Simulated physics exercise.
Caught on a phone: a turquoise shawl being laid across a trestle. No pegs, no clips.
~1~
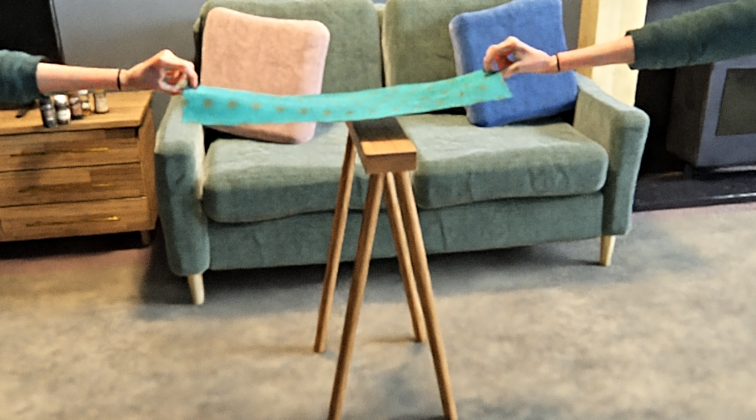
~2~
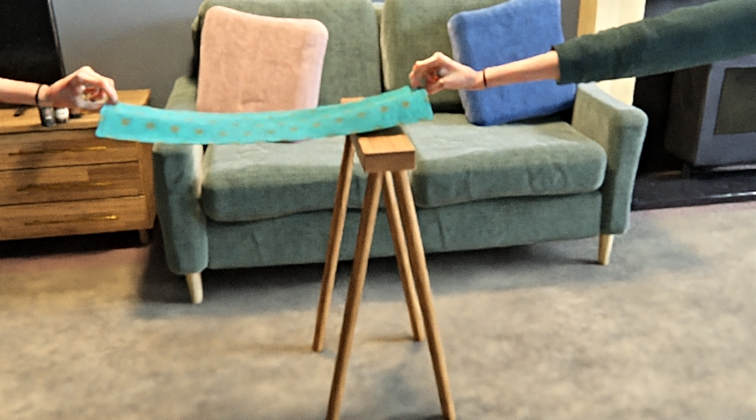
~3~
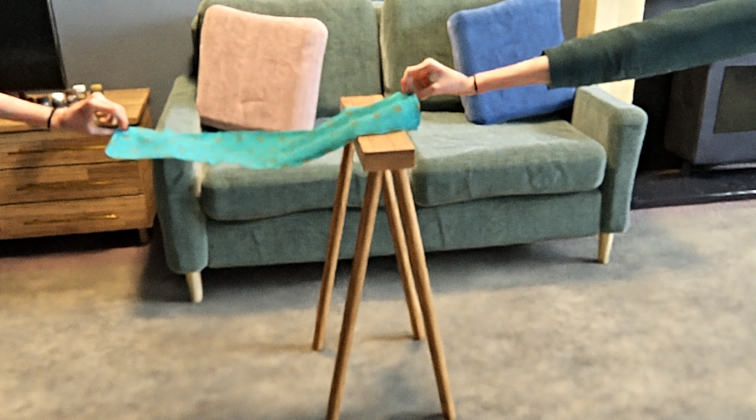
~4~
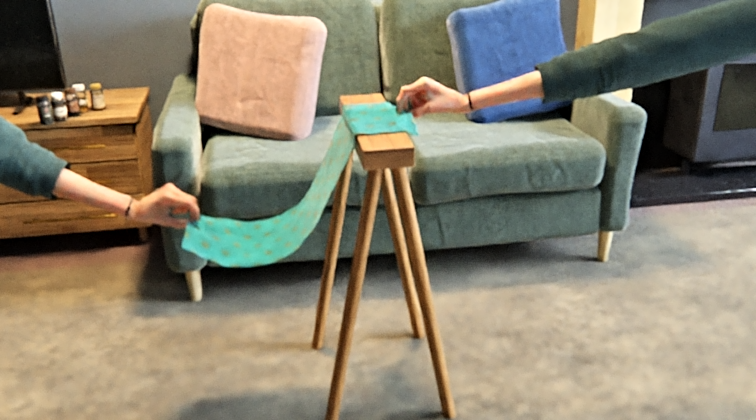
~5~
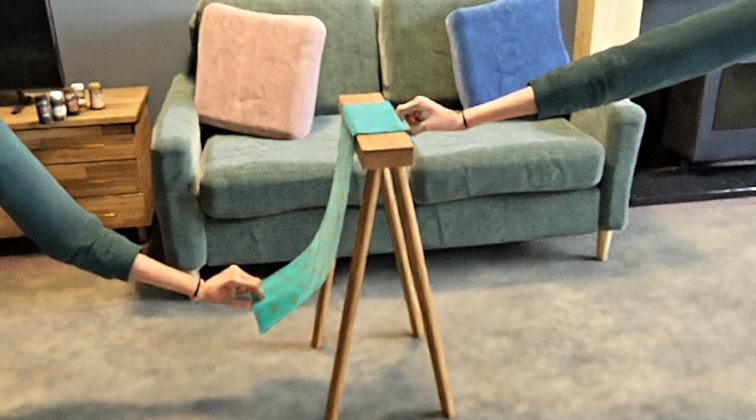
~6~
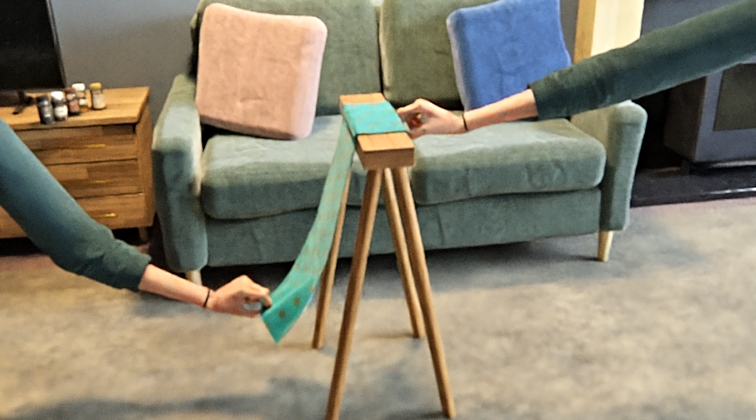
Turquoise shawl held between two hands shifting left above a wooden trestle, then draping over it as the left hand lowers its end.
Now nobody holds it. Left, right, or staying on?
In the end the turquoise shawl slips off to the left.
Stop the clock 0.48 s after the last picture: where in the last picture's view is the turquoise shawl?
Around (332, 354).
Then, 0.24 s on from there, shawl sliding left.
Then, 0.48 s on from there, shawl clear of the top and falling near (332, 354).
Then, 0.70 s on from there, shawl in a heap on the floor near (335, 382).
In the end, shawl in a heap on the floor near (335, 382). The turquoise shawl falls on the left side.
